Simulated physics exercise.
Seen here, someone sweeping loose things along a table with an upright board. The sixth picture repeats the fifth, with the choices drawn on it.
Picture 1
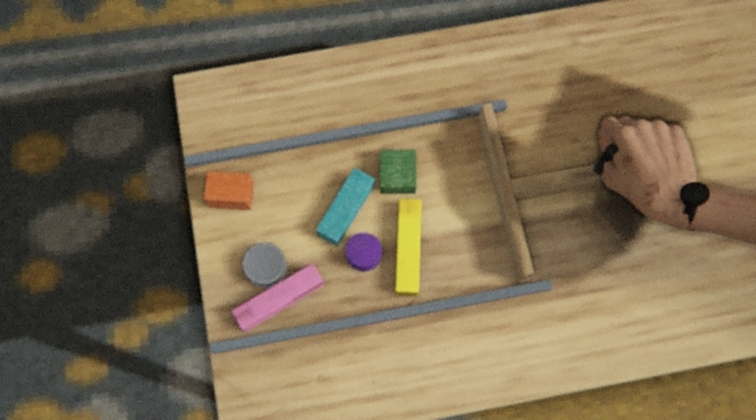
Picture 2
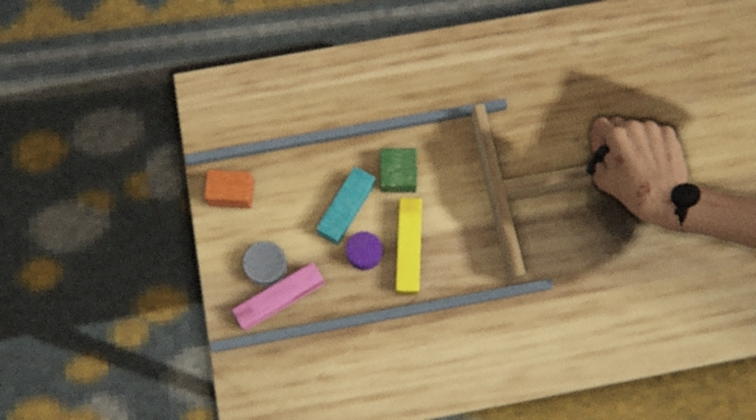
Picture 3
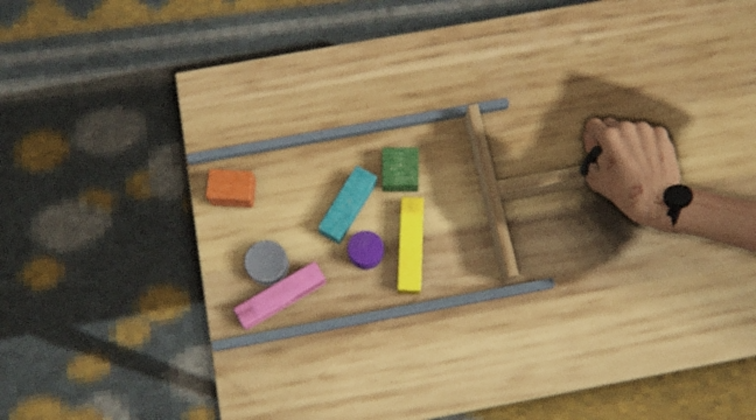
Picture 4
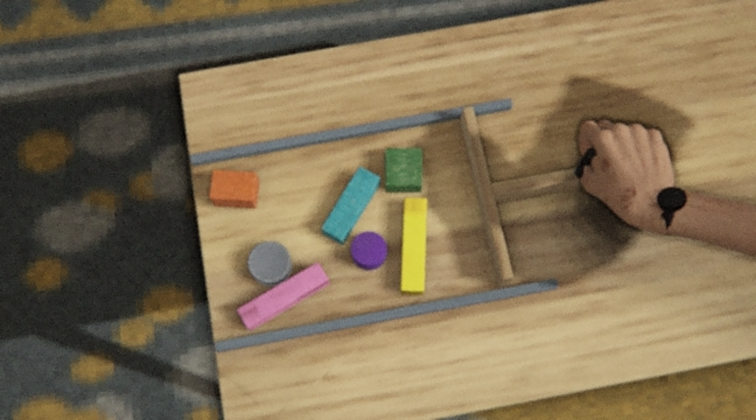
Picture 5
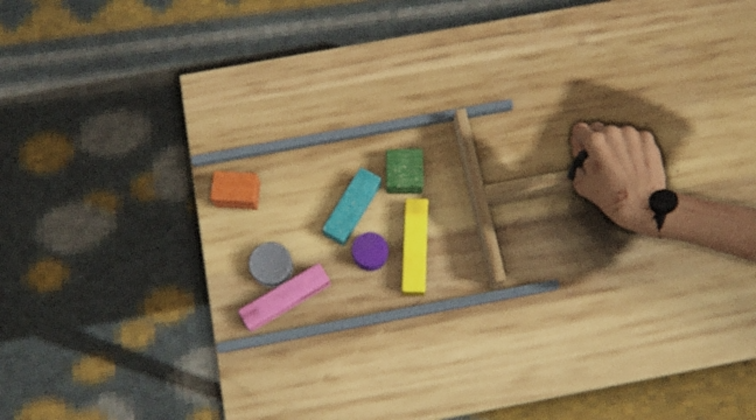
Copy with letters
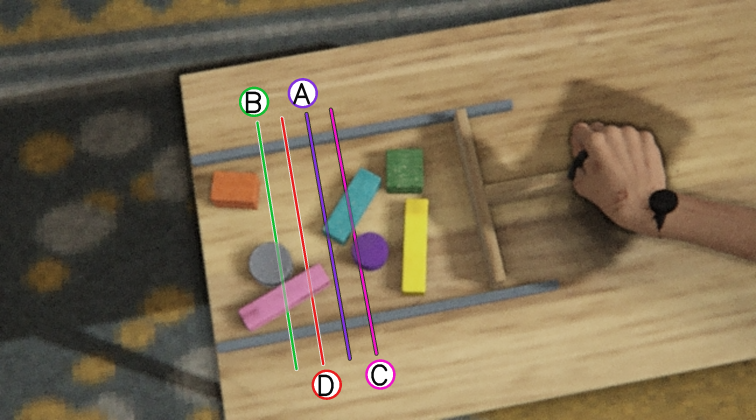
A hand sliding a wooden board slowly left between two grey rails, toward coloured blocks and round pieces that stay unmoved.
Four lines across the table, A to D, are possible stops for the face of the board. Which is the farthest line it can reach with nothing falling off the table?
No farther than D.
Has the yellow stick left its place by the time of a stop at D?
By then, yes.
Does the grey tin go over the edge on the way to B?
Yes.
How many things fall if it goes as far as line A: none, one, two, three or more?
By then, none.
On the marked copy, A at (327, 231); B at (276, 240); C at (353, 226); D at (302, 236).
Taking D. A third of the way, board (415, 204); turquoise bar (342, 212); green block (383, 176).
Two thirds of the way, board (351, 215); grey tin (256, 269); pink stick (263, 303).
When it is over, board (303, 224); grey tin (216, 280); pink stick (223, 318); nothing has fallen.
As for the rest, A is safe but short; B drops the orange block, grey tin and pink stick; C is safe but short.
